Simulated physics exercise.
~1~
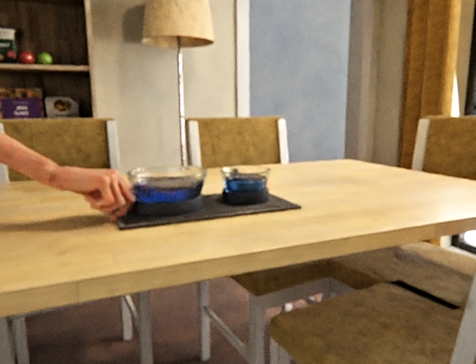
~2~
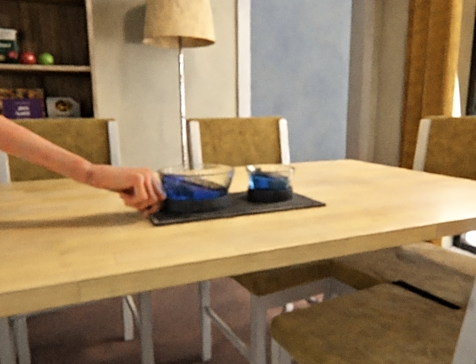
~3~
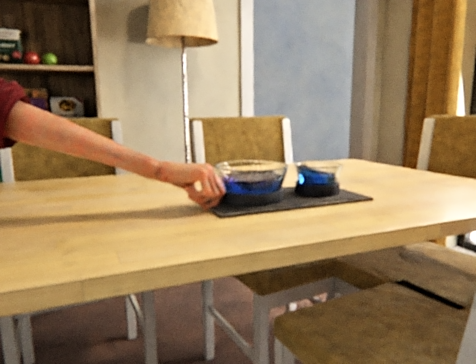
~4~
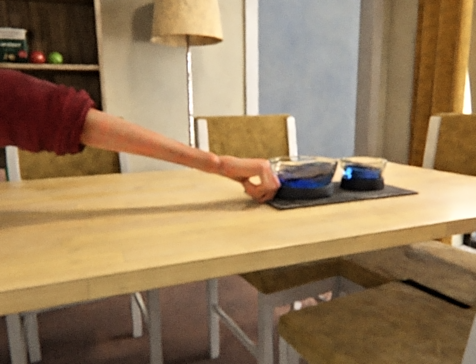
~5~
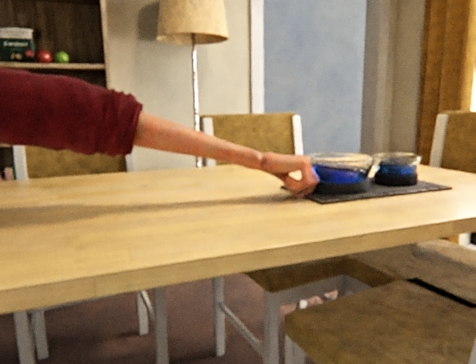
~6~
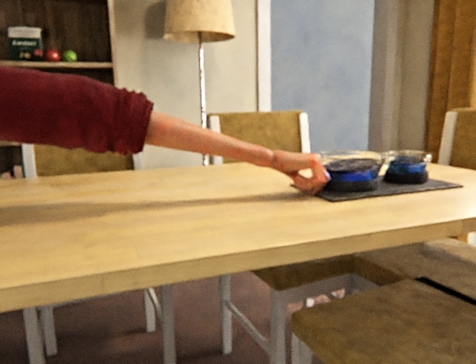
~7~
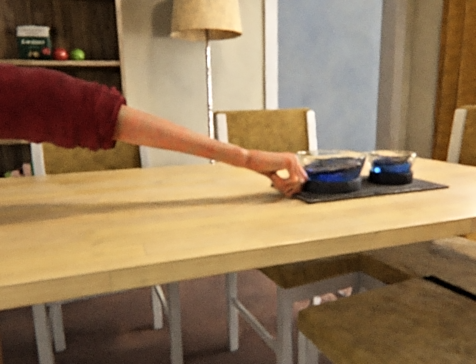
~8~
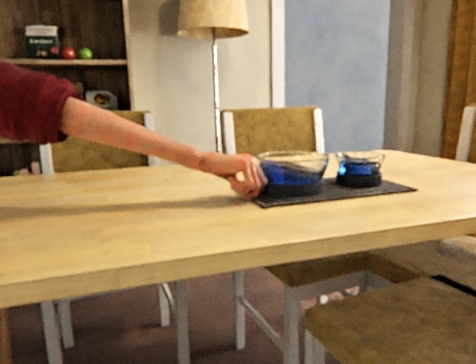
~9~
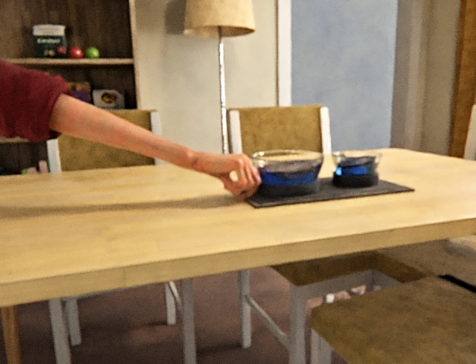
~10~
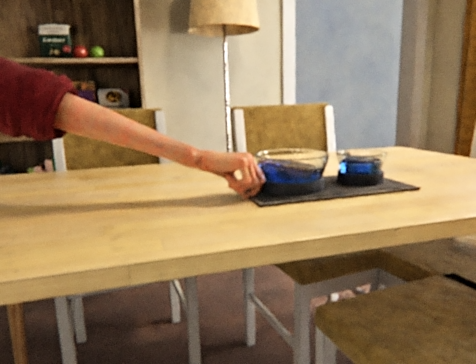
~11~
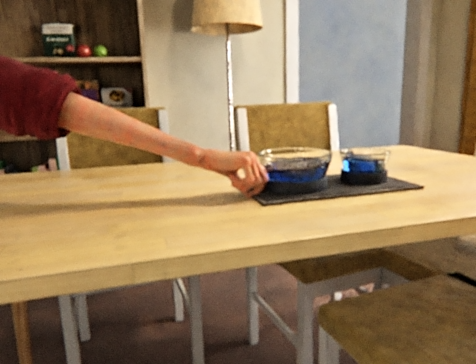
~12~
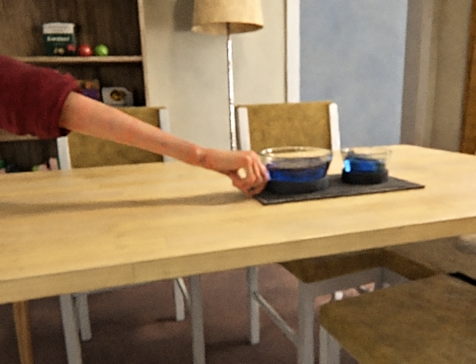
A dark, flat tray carrying two clear containers of blue-looking water, a wide bowl on the left and a smaller wide cup on the right, slides to the right across a pale wooden table, guided by a hand at its left end. As it travels, a long arm in a dark red sleeve stretches in from the left. The tray slows toward the right side of the table, then reverses and moves a shorter way back left. It comes to a halt with the hand still beside the bowl, and both containers remain upright, their water kept inside.
